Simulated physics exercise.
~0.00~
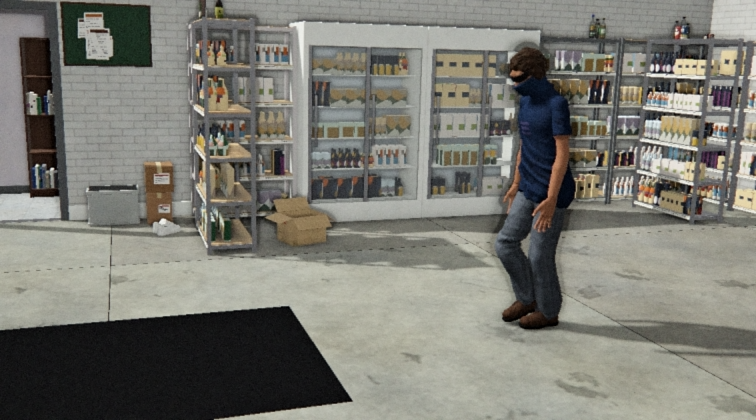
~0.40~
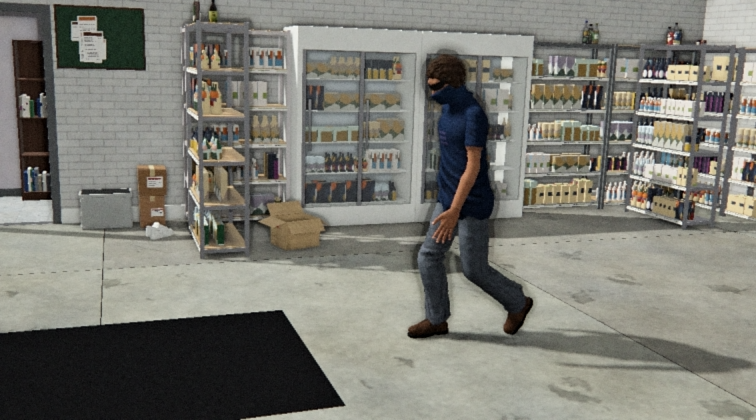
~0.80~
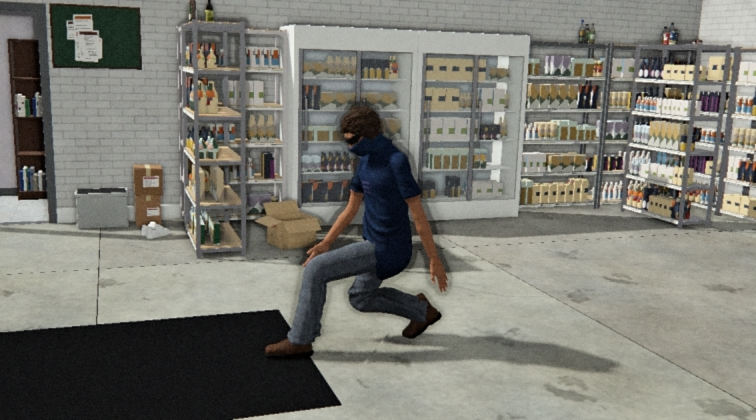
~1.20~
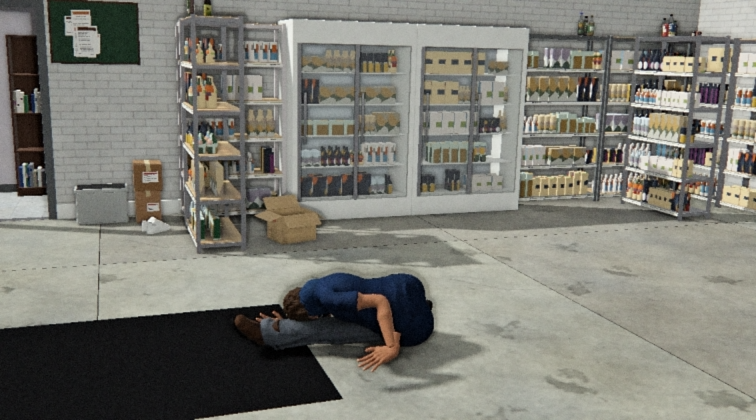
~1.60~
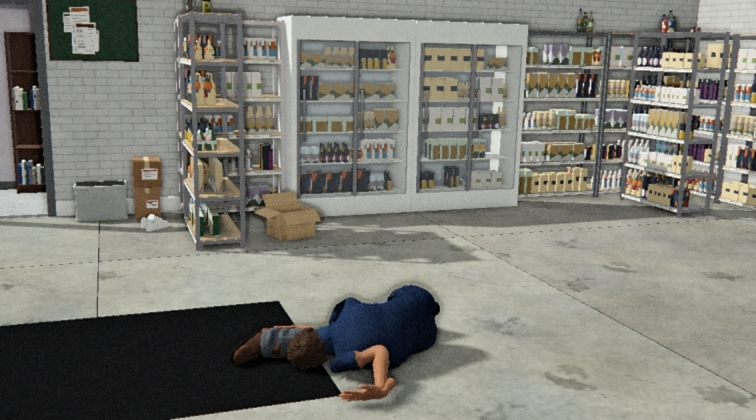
Masked person in a navy shirt walking left through a storeroom, buckling, folding forward and slumping at the black mat's near edge.
